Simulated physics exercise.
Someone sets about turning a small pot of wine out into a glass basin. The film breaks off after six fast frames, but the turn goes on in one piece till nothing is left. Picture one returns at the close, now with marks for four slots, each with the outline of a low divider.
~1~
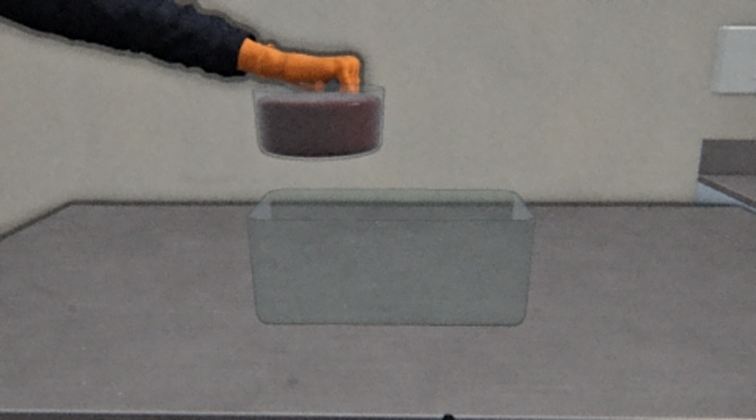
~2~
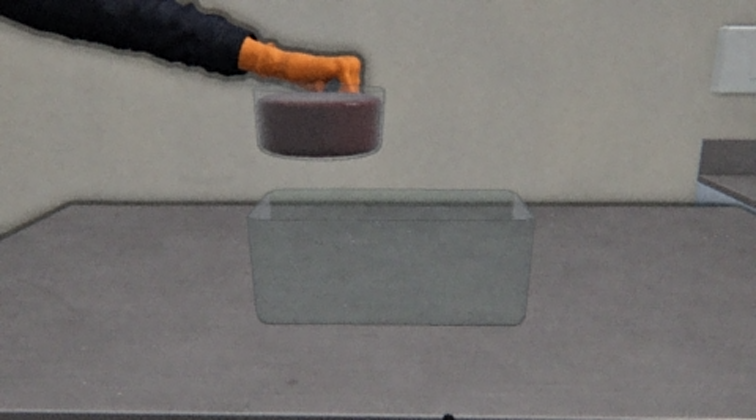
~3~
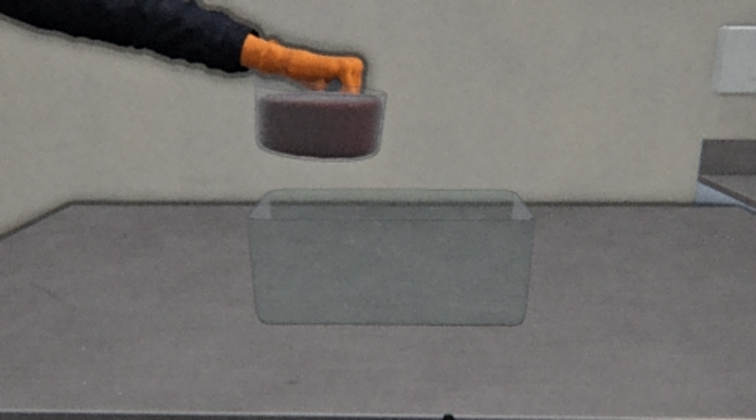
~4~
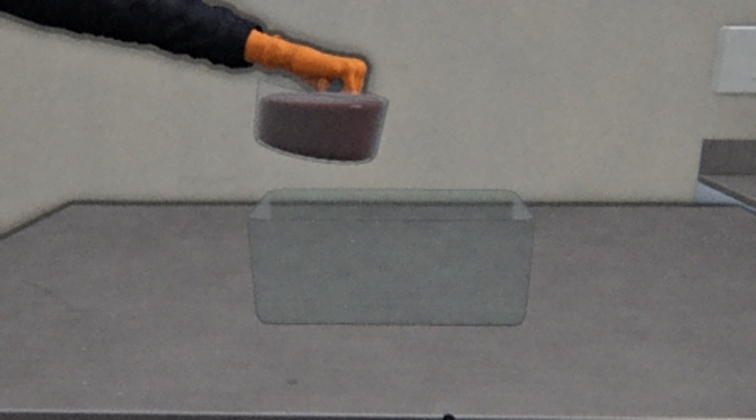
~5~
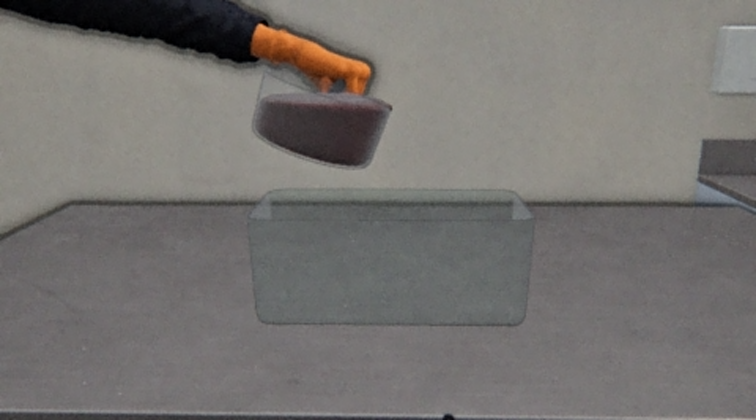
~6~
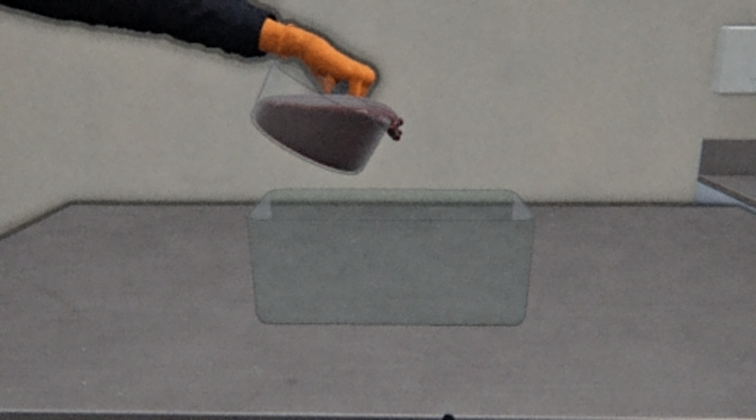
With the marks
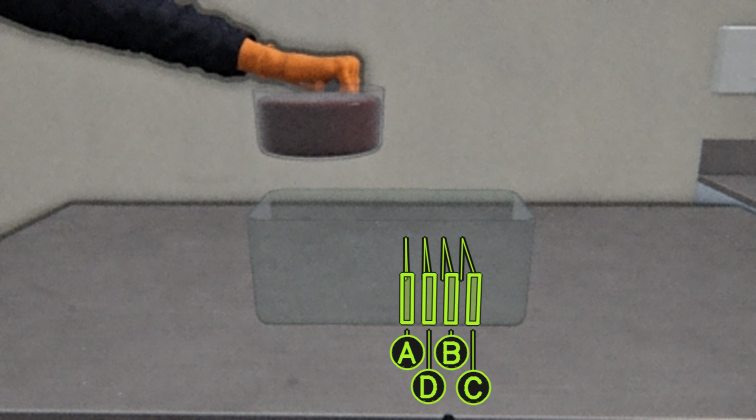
An orange-gloved hand on a dark-sleeved arm reaches in from the upper left over a grey countertop against a pale wall, seen from the front by a still camera. It holds a small clear pot of dark reddish-purple liquid above a wide, empty, see-through basin. The pot stays nearly level, then tilts steadily to the right until the liquid bulges just over its lip.
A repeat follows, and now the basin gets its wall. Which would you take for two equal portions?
Place D does it best.
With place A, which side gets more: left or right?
The right side.
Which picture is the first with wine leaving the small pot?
In picture 5.
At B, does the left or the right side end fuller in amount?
The left side.
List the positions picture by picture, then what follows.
In the first picture, upright, lip at (382, 87); basin from (257, 320) to (525, 323); nothing has left yet.
In the second picture, upright, lip at (382, 89); nothing has left yet.
In the third picture, tipped about 5°, lip at (384, 93); nothing has left yet.
In the fourth picture, tipped about 11°, lip at (386, 100); nothing has left yet.
In the fifth picture, tipped about 19°, lip at (388, 109); wine is over the lip, down to (388, 109).
In the sixth picture, tipped about 28°, lip at (389, 121); wine is over the lip, down to (397, 137).
In lime, A at (407, 330); B at (451, 330); C at (473, 331); D at (428, 330).
If A is chosen, about 27 % ends left of the wall and 73 % right of it.
If B is chosen, about 77 % ends left of the wall and 22 % right of it.
If C is chosen, about 96 % ends left of the wall and 2 % right of it.
If D is chosen, about 47 % ends left of the wall and 53 % right of it.
